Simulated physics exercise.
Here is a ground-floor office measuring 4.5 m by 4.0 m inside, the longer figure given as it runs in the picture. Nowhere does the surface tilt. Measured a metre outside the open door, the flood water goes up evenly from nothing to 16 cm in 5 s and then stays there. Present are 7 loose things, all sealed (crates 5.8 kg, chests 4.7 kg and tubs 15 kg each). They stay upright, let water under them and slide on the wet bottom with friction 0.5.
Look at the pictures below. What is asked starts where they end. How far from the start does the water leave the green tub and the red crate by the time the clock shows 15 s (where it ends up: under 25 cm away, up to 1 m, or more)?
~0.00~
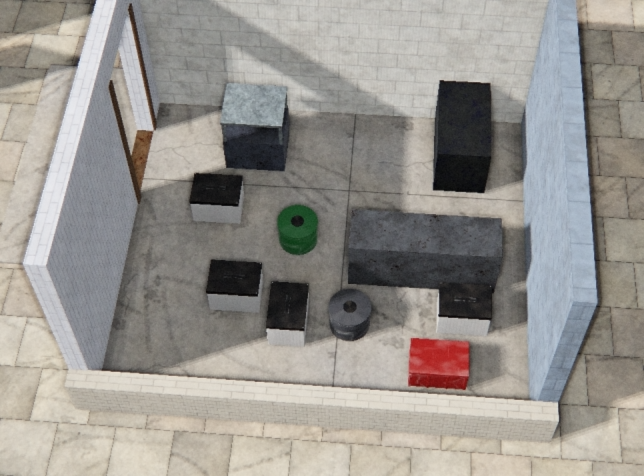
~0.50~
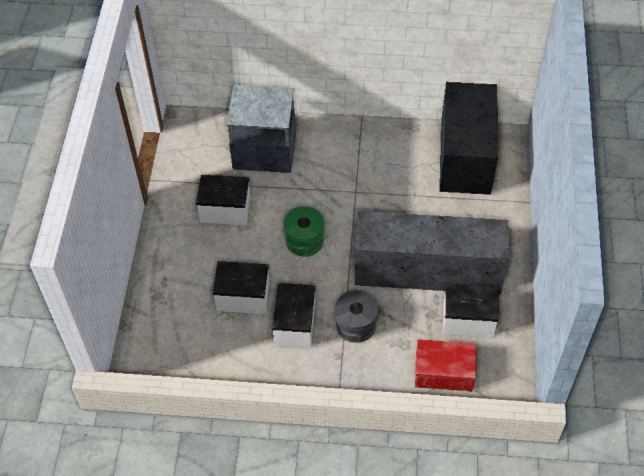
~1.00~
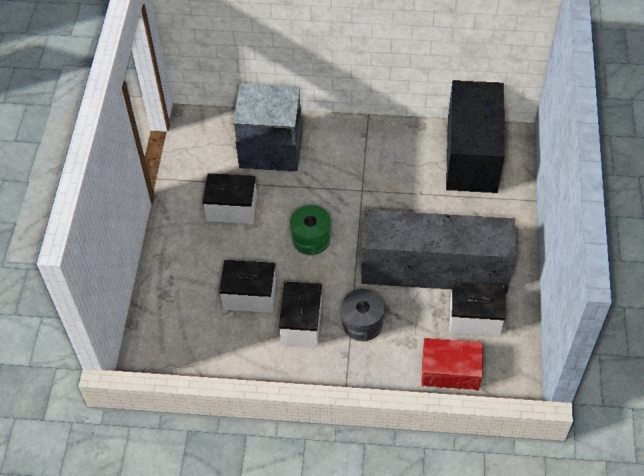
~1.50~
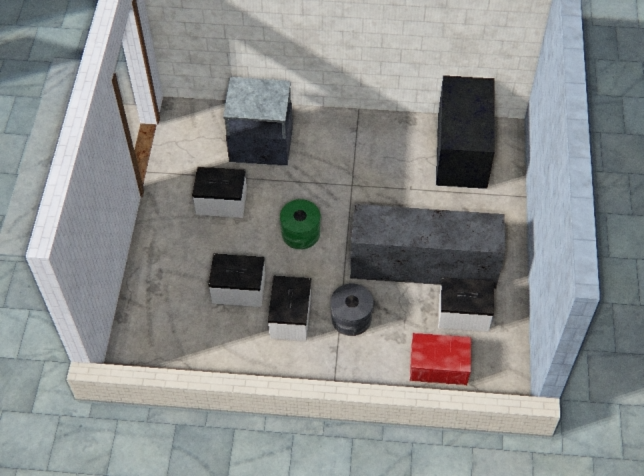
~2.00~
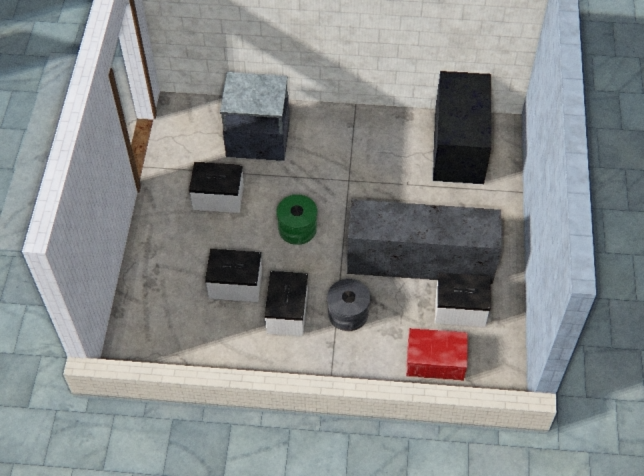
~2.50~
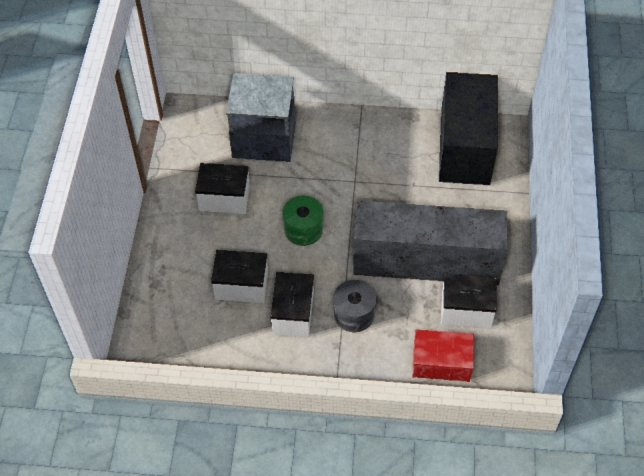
Outcome: Green tub sits tight, red crate shuffles a little.
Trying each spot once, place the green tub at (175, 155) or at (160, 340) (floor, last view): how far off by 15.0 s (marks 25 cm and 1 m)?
First try: It covers a big distance; second try: It scarcely moves.
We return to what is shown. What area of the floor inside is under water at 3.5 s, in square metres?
Some 1.0 m2 of it.
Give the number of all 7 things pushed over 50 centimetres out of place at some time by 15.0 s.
My count gives 3.
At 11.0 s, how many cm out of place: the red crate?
It has shifted about 5 cm.
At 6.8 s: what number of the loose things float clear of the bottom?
Of them, 1.
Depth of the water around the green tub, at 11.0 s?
I'd say around 4 cm.
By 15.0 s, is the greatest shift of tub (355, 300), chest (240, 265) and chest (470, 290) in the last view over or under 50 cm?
The first is lower, the second higher and the third lower.
After 3.5 s the green tub is near (303, 212), 0.0 m from its start, aground; the red crate is near (444, 349), 0.0 m from its start, aground; 0 afloat.
After 6.8 s the green tub is near (303, 212), 0.0 m from its start, aground; the red crate is near (444, 349), 0.0 m from its start, aground; 1 afloat.
After 11.0 s the green tub is near (303, 212), 0.0 m from its start, aground; the red crate is near (450, 347), 0.1 m from its start, aground; 3 afloat.
After 15.0 s the green tub is near (303, 212), 0.0 m from its start, aground; the red crate is near (468, 315), 0.4 m from its start, afloat; 5 afloat.
